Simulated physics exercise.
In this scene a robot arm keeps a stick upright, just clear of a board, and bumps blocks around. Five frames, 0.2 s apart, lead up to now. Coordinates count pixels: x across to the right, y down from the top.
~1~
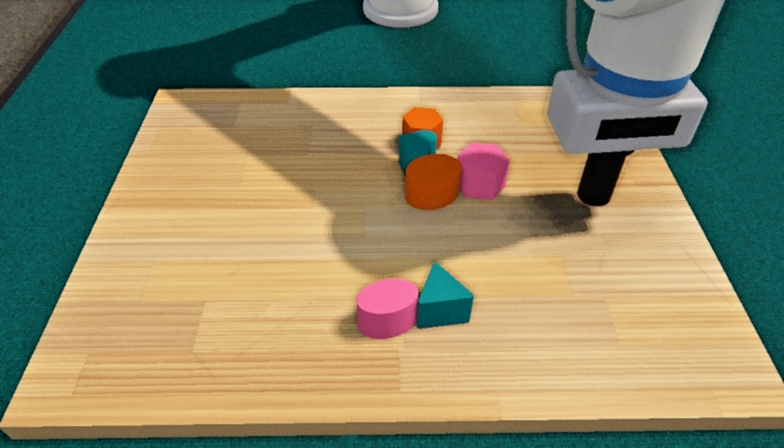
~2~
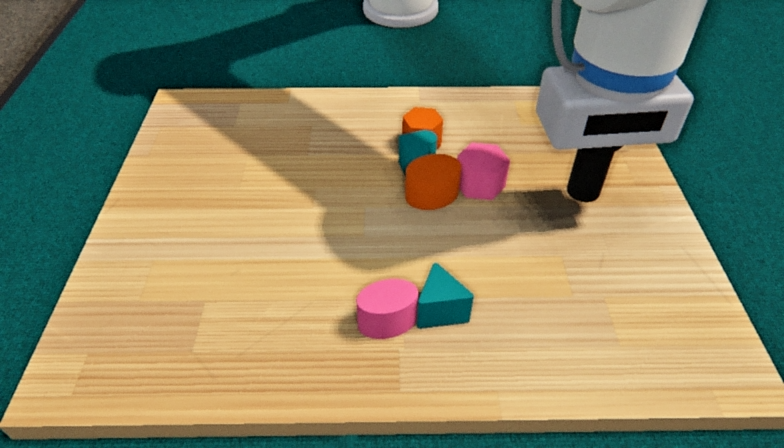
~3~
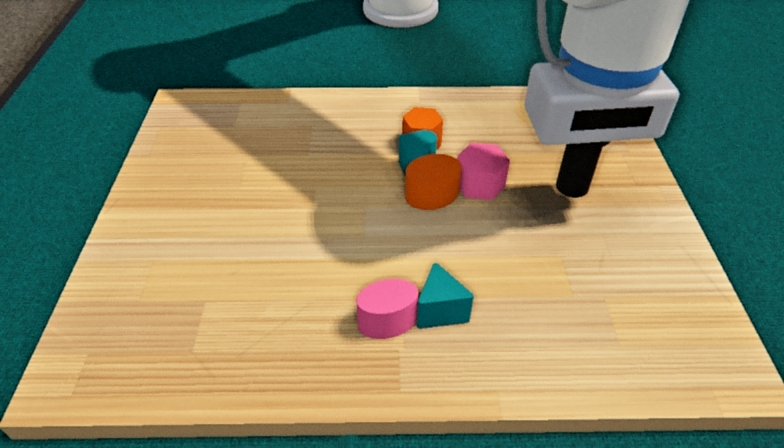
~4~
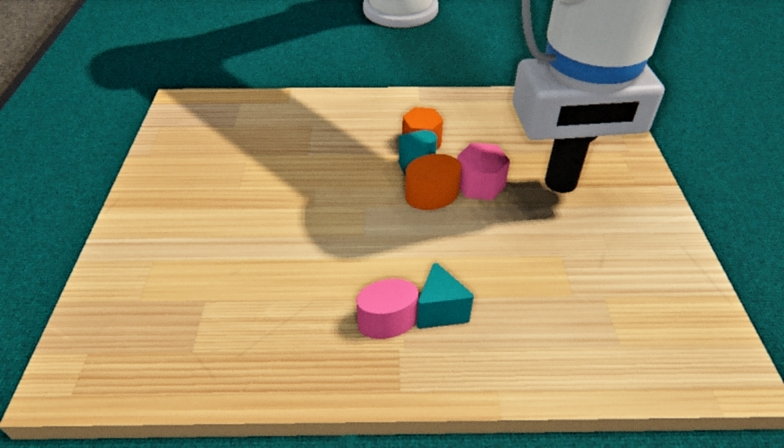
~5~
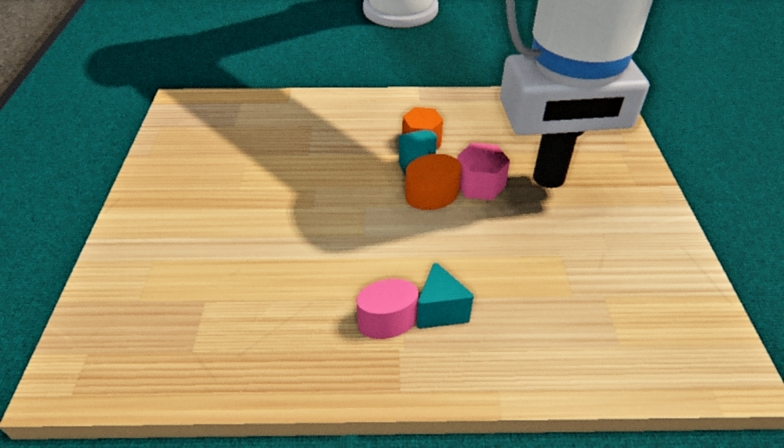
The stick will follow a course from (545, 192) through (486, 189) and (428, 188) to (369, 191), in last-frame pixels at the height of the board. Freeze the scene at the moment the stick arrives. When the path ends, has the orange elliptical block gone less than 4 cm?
In short: No.
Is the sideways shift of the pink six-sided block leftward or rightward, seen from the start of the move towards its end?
Off to the right side.
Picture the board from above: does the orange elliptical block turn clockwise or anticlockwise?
The block spins anticlockwise.
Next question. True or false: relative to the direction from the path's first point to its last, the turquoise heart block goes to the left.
It is false.
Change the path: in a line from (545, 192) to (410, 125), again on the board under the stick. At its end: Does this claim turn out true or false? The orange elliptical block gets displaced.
True.
On the path given first. One third of the way, stick at (488, 175); turquoise heart block at (415, 140), turned 15° clockwise; orange elliptical block at (419, 169), turned 30° anticlockwise; pink six-sided block at (456, 147).
Two thirds of the way, stick at (427, 174); turquoise heart block at (384, 129), turned 15° anticlockwise; orange six-sided block at (420, 112), turned 25° clockwise; orange elliptical block at (392, 170), turned 70° anticlockwise; pink six-sided block at (420, 138), turned 40° clockwise.
At the end, stick at (369, 176); turquoise heart block at (382, 127), turned 15° anticlockwise; orange six-sided block at (420, 112), turned 25° clockwise; orange elliptical block at (340, 182), turned 120° anticlockwise; pink six-sided block at (418, 137), turned 45° clockwise.
